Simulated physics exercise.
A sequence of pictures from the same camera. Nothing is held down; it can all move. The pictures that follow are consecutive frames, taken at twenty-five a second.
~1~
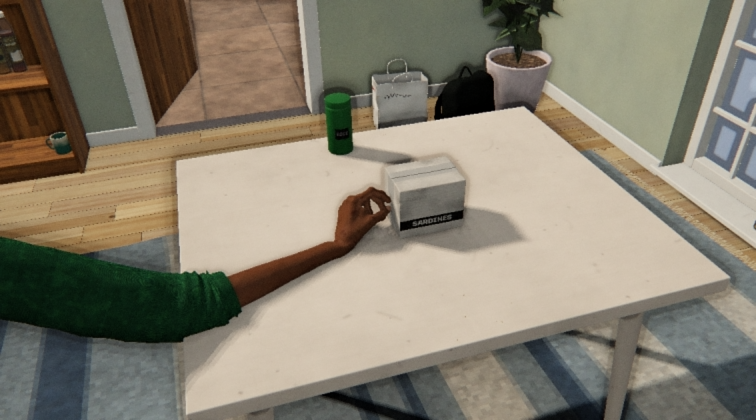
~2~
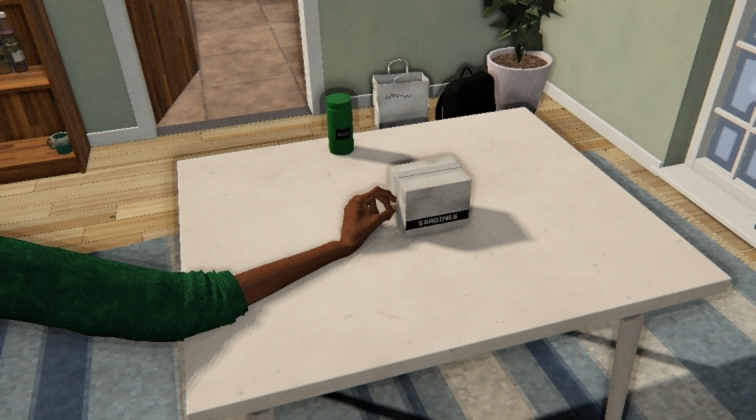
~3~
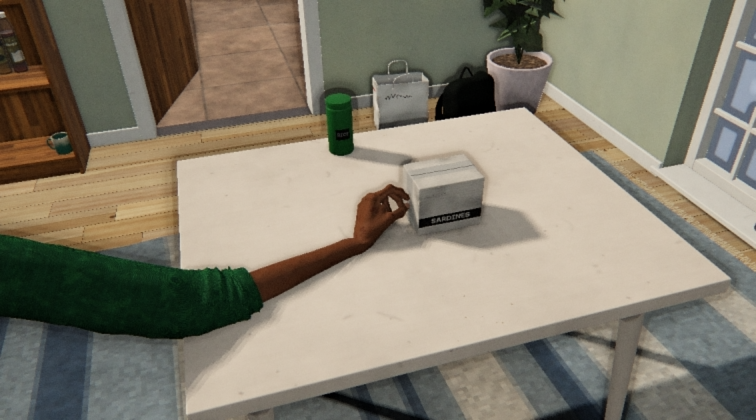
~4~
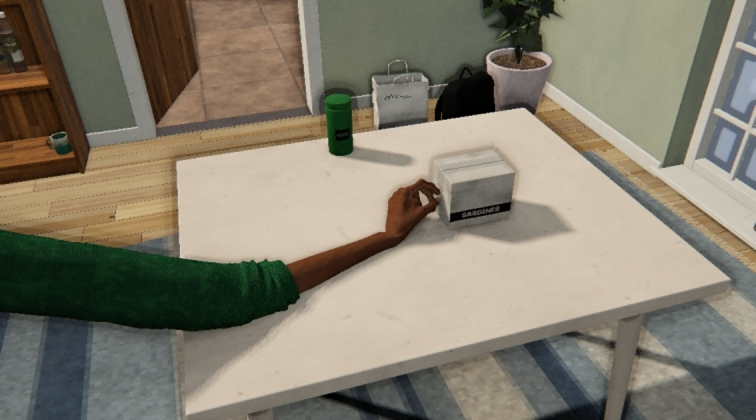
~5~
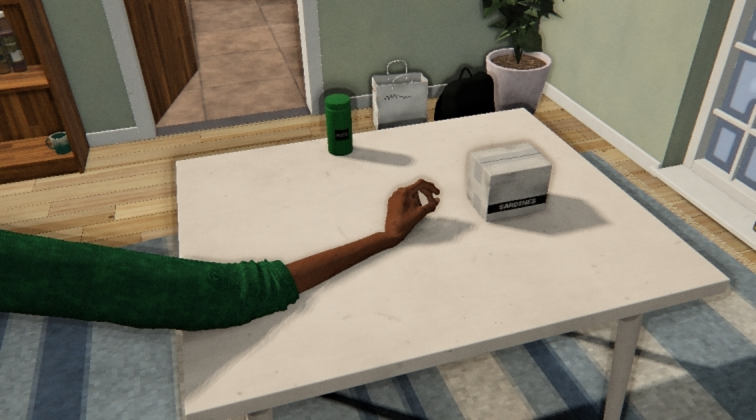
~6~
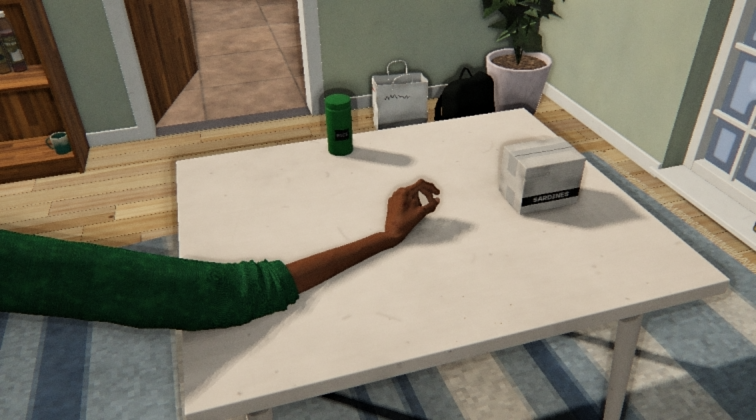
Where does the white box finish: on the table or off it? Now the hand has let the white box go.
Off it.
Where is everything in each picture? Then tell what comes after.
Under the hand; white box (424, 197), in the first picture.
Under the hand; white box (429, 196), in the second picture.
Under the hand; white box (442, 194), in the third picture.
White box (472, 189), in the fourth picture.
White box (508, 182) displaced about its own width, in the fifth picture.
White box (540, 175) displaced about its own width, in the sixth picture.
Then, 0.10 s past the last view, white box displaced well along near (610, 163).
Then, 0.30 s past the last view, white box now off the table.
Then, 0.50 s past the last view, things are still on the move.
Then, 0.70 s past the last view, as before.
Finally, off the table, white box.
